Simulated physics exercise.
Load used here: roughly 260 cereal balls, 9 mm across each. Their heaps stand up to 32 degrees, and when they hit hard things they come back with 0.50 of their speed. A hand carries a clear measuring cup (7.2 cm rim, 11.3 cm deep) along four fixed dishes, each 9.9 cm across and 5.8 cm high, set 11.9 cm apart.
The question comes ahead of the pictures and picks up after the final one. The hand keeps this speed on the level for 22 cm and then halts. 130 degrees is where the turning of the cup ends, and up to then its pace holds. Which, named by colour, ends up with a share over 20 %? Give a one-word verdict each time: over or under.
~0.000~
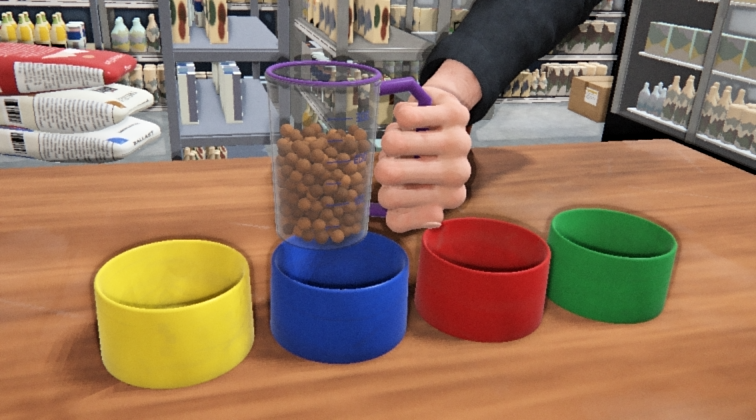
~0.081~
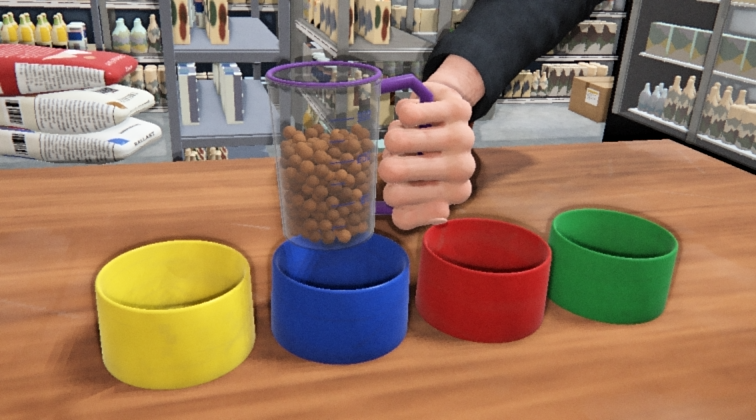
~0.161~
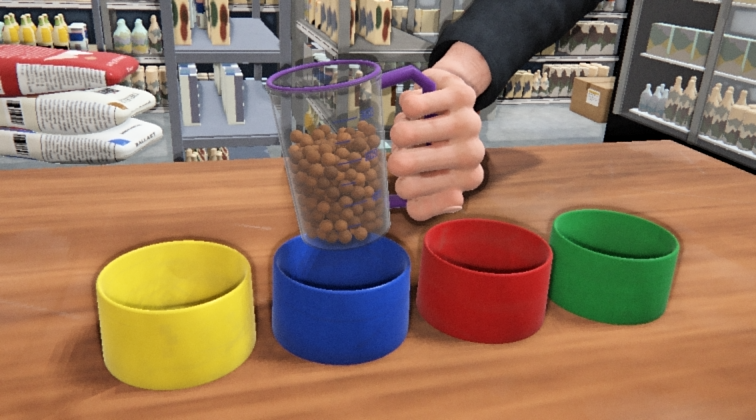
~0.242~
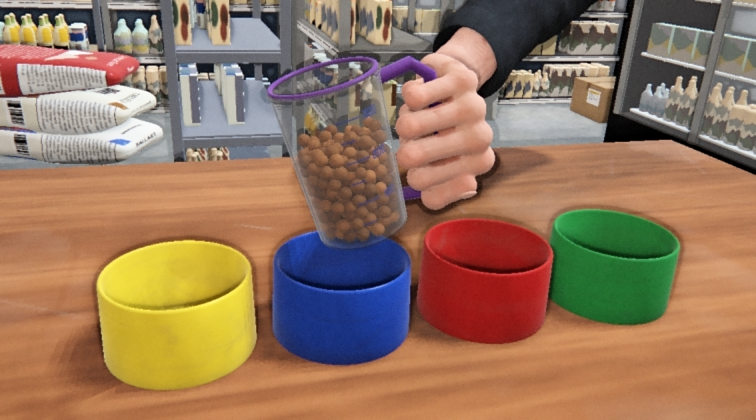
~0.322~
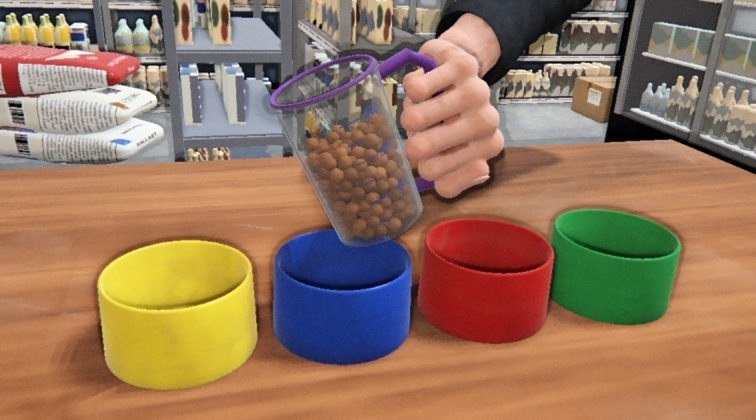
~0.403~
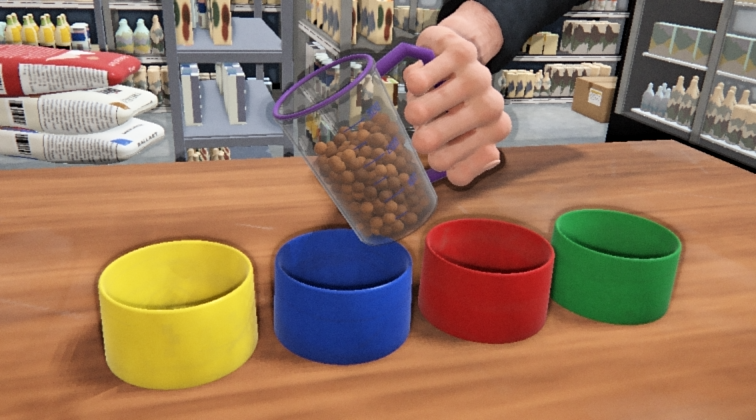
As I see it, red: One in five or fewer. Blue: More than one in five. Green: One in five or fewer. Yellow: One in five or fewer. Counter: More than one in five.
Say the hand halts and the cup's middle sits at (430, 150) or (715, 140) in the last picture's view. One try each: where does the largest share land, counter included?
First try: Blue; second try: Blue.
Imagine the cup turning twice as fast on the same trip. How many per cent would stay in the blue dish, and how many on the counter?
In that case you'd see blue at 100 and the counter at 0.
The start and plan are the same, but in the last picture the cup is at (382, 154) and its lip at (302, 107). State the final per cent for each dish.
Final shares - red 100 %, blue 0 %, green 0 %, yellow 0 %.
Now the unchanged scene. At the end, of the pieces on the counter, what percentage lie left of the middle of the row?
About 50 percent.
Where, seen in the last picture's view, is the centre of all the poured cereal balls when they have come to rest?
Centre at rest, approx.: (368, 310) px.
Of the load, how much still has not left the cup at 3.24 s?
Estimate: Around 0 % of the load.
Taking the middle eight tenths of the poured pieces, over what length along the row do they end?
Some 9 cm.
Then, at 1.61 s, tilt 130 degrees; cup holds 25 %, blue 50 %.
After 2.42 s, tilt 130 degrees; cup holds 0 %, red 5 %, blue 60 %.
Then, at 3.24 s, tilt 130 degrees; cup holds 0 %, red 5 %, blue 60 %.
In the end, at 3.5 s, red 5 %, blue 60 %, green 0 %, yellow 0 %, counter 40 %.
